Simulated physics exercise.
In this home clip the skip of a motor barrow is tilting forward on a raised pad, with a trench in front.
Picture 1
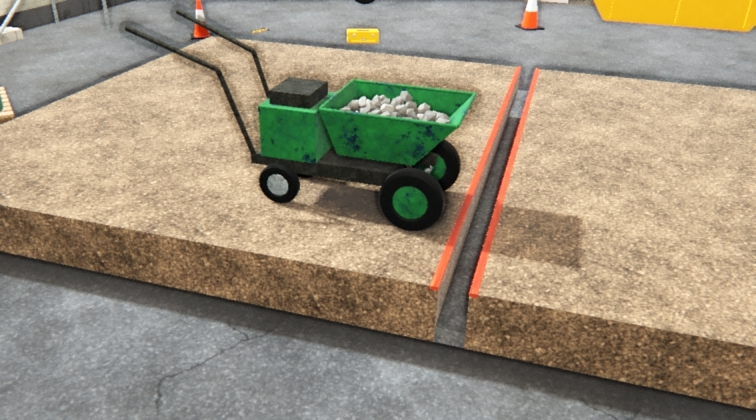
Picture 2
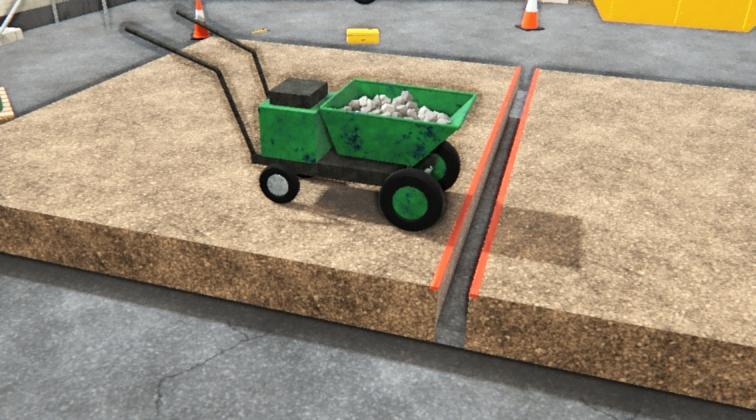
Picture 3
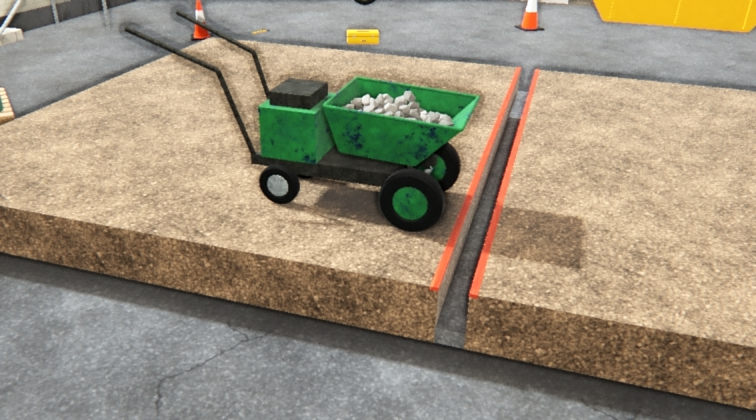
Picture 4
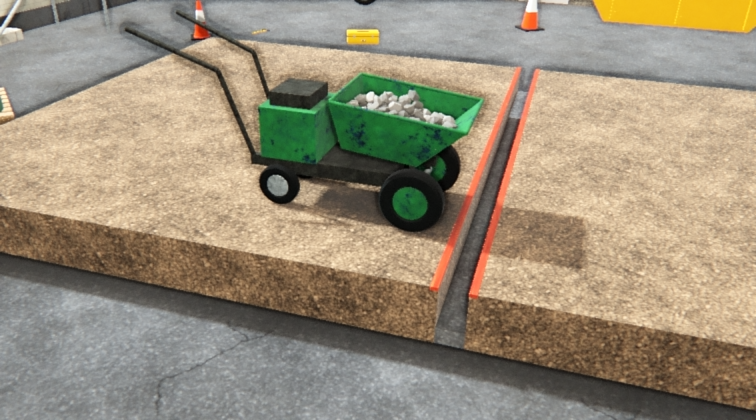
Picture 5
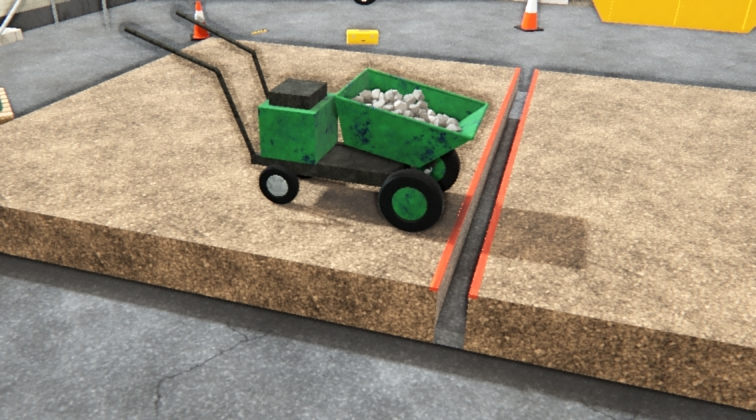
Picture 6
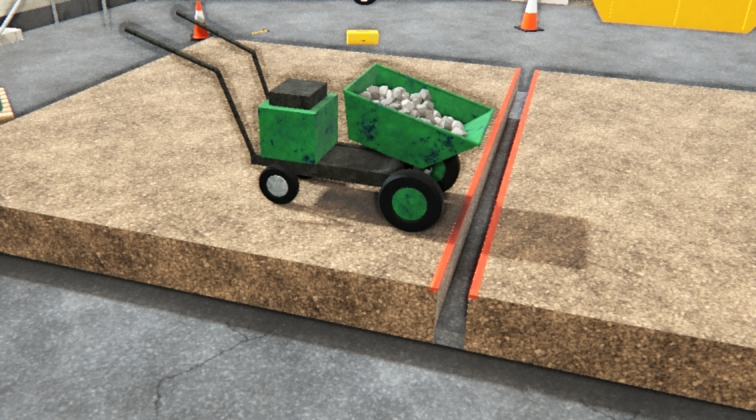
The green skip of a motor barrow, loaded with broken stones, gradually tilts forward beside a trench.
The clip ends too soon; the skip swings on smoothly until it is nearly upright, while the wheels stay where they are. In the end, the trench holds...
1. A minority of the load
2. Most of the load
A minority of the load.
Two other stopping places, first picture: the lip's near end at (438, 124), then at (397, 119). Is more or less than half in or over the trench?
Initially shy of half, next past the halfway mark.
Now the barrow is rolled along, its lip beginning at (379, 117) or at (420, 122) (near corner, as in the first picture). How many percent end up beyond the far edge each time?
In turn 10 and 40 in a hundred.
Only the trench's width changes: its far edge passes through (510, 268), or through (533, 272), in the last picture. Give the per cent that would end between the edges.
In turn 10 and 90 in a hundred.
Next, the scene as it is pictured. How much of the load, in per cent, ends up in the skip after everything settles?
Roughly 35 per cent.
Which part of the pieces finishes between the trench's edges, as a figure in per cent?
It works out to roughly 0 percent of the load.
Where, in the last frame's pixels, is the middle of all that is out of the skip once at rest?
At about (545, 226).
Soon after the last picture, skip tipped steeply; all in the skip.
A little later, skip tipped right over; most in the skip; about a quarter beyond it; a stray few falling.
Later still, skip tipped right over; about a third in the skip; about two thirds beyond it.
By the end, skip tipped right over; about a third in the skip; none in or heaped over the trench; about two thirds beyond it.
